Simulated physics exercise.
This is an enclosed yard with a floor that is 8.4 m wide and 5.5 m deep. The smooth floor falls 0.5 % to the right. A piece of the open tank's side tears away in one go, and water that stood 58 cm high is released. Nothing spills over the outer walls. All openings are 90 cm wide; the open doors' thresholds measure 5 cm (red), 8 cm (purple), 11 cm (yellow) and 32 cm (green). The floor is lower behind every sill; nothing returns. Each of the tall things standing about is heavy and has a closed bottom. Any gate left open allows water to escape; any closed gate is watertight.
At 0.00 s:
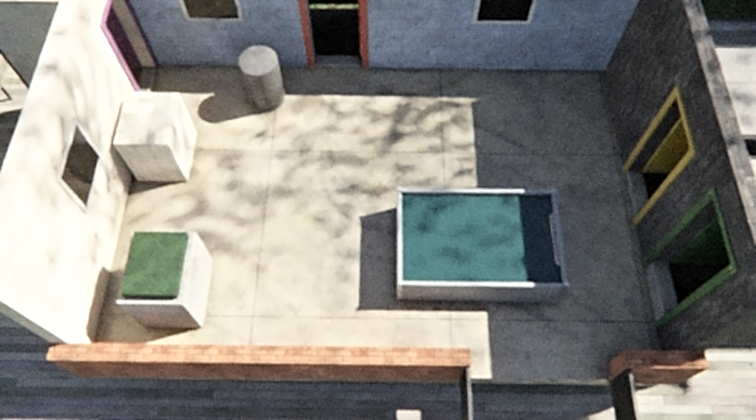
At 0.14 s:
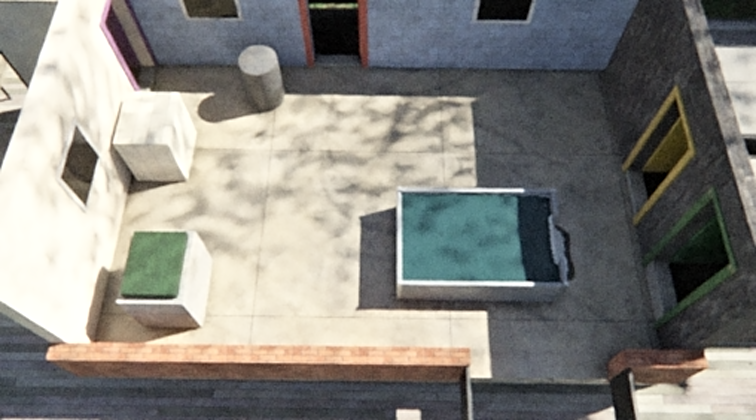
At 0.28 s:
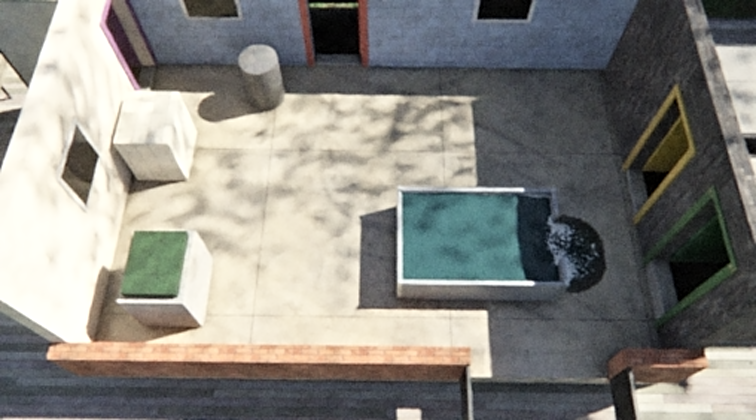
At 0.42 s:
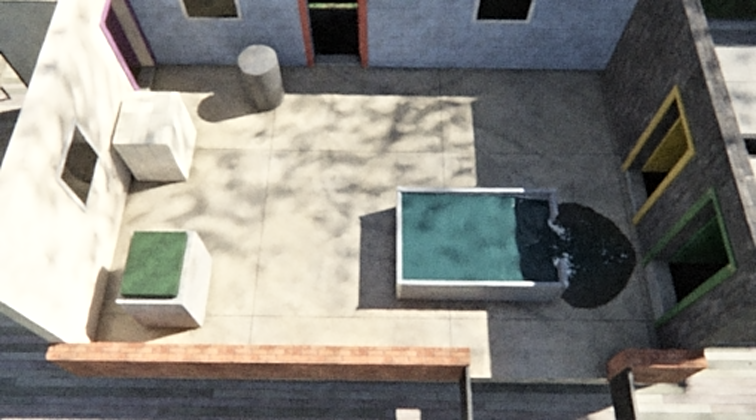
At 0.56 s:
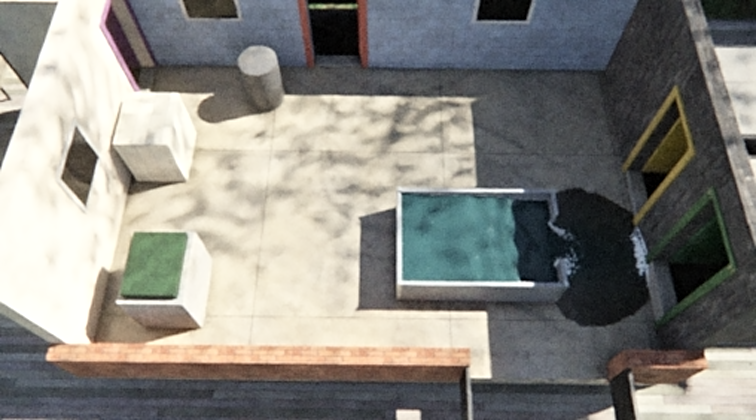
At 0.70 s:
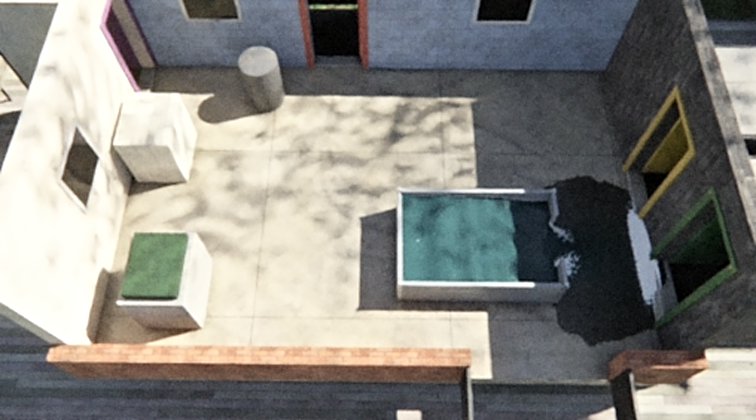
At first, teal water sits still in an open rectangular tank inside a walled yard with pale blocks and a cylinder at left. Then the tank's right side gives way and water pours out, spreading as a dark, foamy-edged pool across the floor to the right-hand wall, by the green-framed doorway.
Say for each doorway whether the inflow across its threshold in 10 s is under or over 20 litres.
As I see it, at the red door the inflow will remain within the limit; at the purple door the inflow will remain within the limit; at the yellow door the inflow will break the limit; at the green door the inflow will remain within the limit.
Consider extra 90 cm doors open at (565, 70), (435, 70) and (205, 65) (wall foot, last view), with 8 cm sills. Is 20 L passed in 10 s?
Door 1: Higher; door 2: Lower; door 3: Lower.
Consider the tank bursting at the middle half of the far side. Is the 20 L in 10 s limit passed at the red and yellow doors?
Well, against that limit, at red it's too much, and at yellow it's within bounds.
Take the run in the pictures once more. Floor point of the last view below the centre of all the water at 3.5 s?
(522, 243).
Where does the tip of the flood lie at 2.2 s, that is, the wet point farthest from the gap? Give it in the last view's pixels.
About pixel (598, 76).
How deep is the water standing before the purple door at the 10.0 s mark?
The depth there is around 2.0 cm.
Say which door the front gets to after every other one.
Last: Purple.
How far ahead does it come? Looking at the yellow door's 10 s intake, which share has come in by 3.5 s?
Roughly 80%.
After 1.4 s water covers 10 % of the floor and is deepest (36 cm) near (654, 363); red door not reached, purple door not reached, yellow door 20 cm at the sill, 6 L in, green door 27 cm at the sill, 1 L in.
After 2.2 s water covers 20 % of the floor and is deepest (34 cm) near (654, 363); red door not reached, purple door not reached, yellow door 20 cm at the sill, 32 L in, green door 27 cm at the sill, 1 L in.
After 3.5 s water covers 30 % of the floor and is deepest (25 cm) near (652, 351); red door not reached, purple door not reached, yellow door 14 cm at the sill, 61 L in, green door 20 cm at the sill, 2 L in.
After 6.0 s water covers 55 % of the floor and is deepest (18 cm) near (654, 363); red door 3 cm at the sill, 0 L in, purple door not reached, yellow door 11 cm at the sill, 72 L in, green door 14 cm at the sill, 2 L in.
After 10.0 s water covers 90 % of the floor and is deepest (10 cm) near (654, 363); red door 2 cm at the sill, 0 L in, purple door 2 cm at the sill, 0 L in, yellow door 6 cm at the sill, 74 L in, green door 9 cm at the sill, 2 L in.
